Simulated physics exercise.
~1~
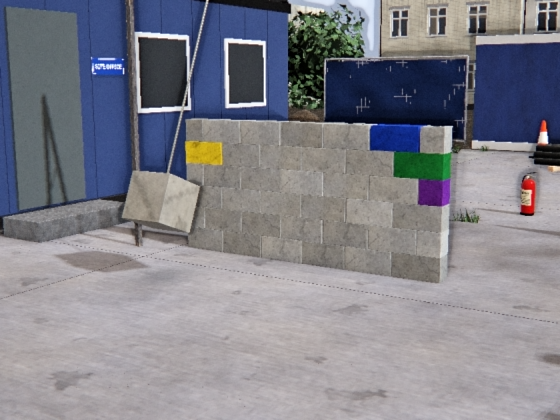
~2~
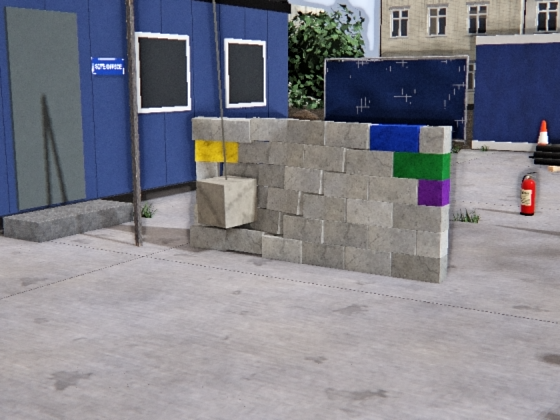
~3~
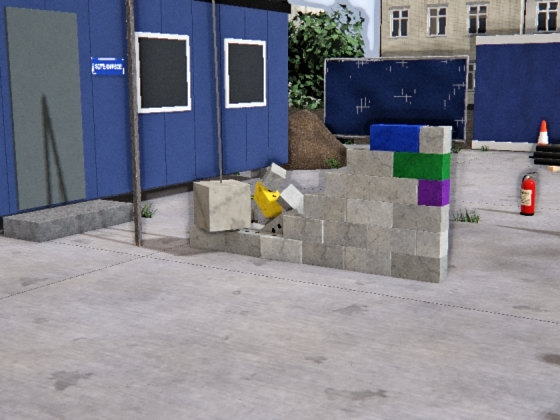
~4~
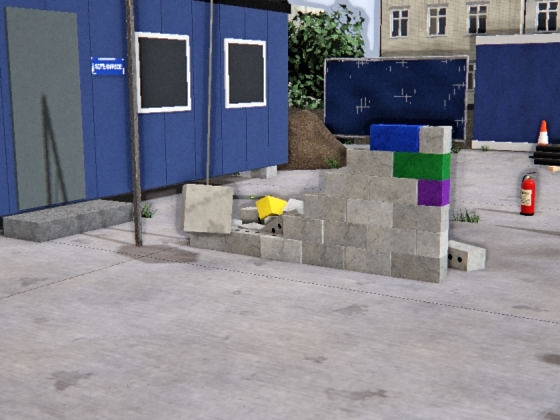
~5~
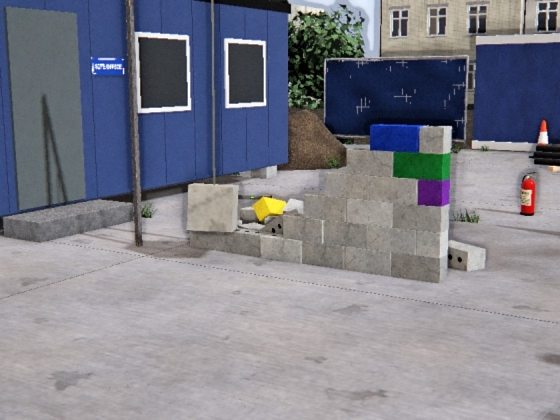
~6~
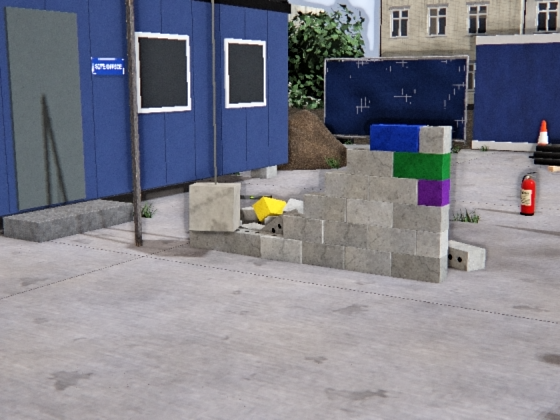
A hanging block swings into the wall's left side, toppling it while the green block stays put.
